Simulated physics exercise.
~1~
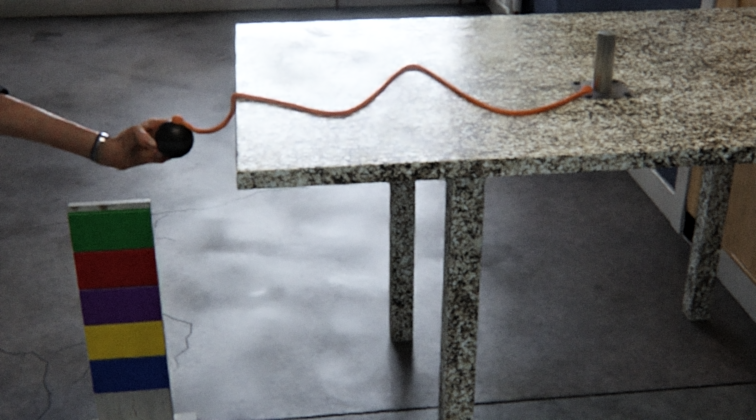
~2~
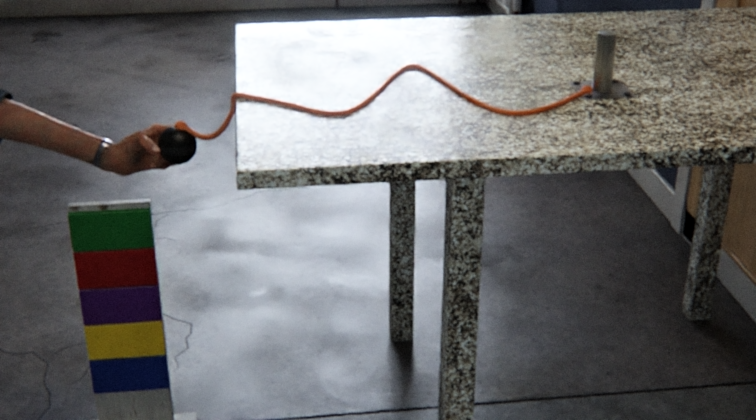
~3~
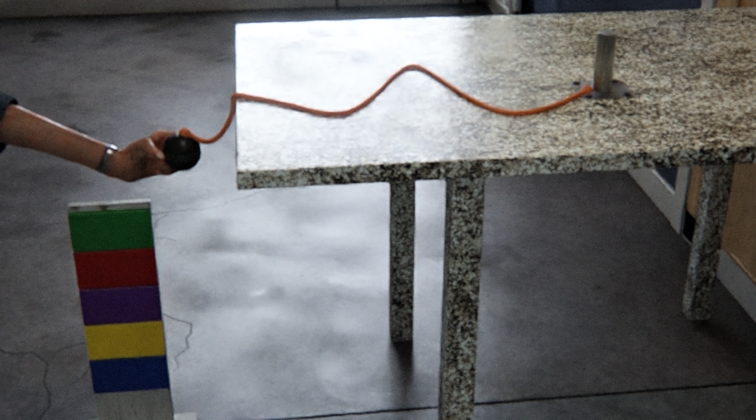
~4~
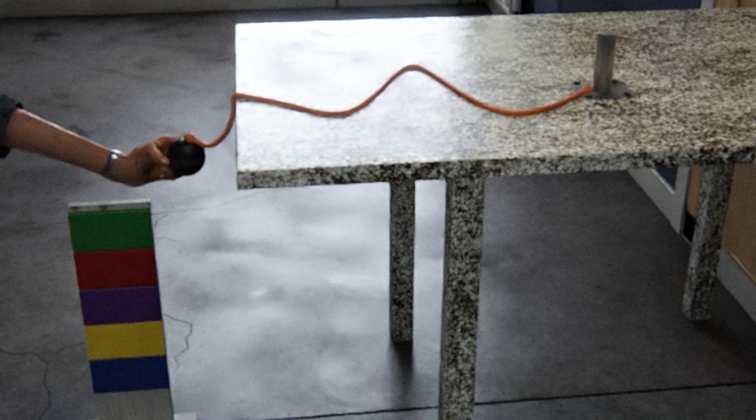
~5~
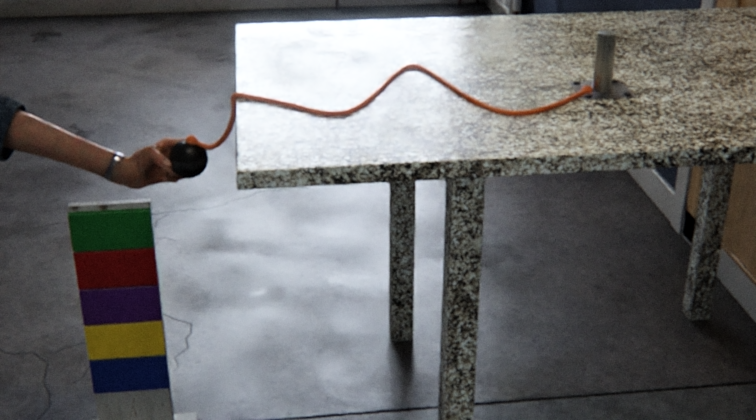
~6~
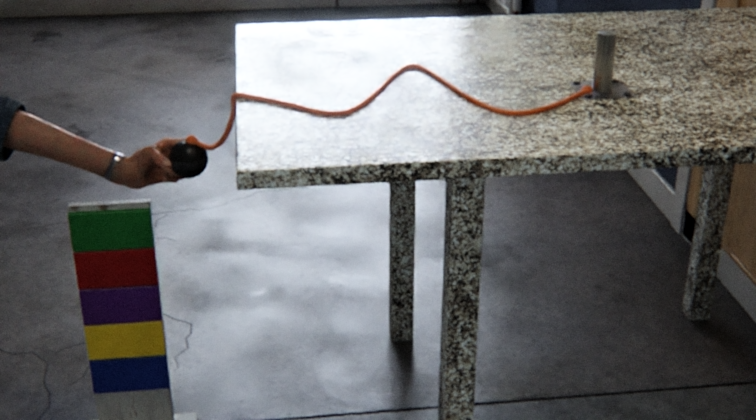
Black ball on an orange cord tied to a tabletop post, moving slightly right and down in a hand beside the table edge.
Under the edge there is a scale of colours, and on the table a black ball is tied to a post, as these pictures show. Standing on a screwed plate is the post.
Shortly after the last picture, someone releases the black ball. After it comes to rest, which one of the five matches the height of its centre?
The one that matches is blue.
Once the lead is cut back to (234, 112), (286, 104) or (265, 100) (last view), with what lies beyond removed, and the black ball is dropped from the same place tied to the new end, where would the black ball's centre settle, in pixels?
Roughly at (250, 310) for the first, (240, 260) for the second and (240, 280) for the third.
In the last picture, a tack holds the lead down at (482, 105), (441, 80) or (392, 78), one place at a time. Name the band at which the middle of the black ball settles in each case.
Results, in sequence: Yellow / purple / red.
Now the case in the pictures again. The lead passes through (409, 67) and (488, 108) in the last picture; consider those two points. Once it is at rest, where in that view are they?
You'll find the first mark at (301, 94) and the second mark at (450, 91).
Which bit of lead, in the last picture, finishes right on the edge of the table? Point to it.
(384, 86), approximately.
Early on, ball near (233, 363); level with blue.
Midway, ball near (264, 365); level with blue.
Finally, ball near (258, 367); level with blue. The blue one.
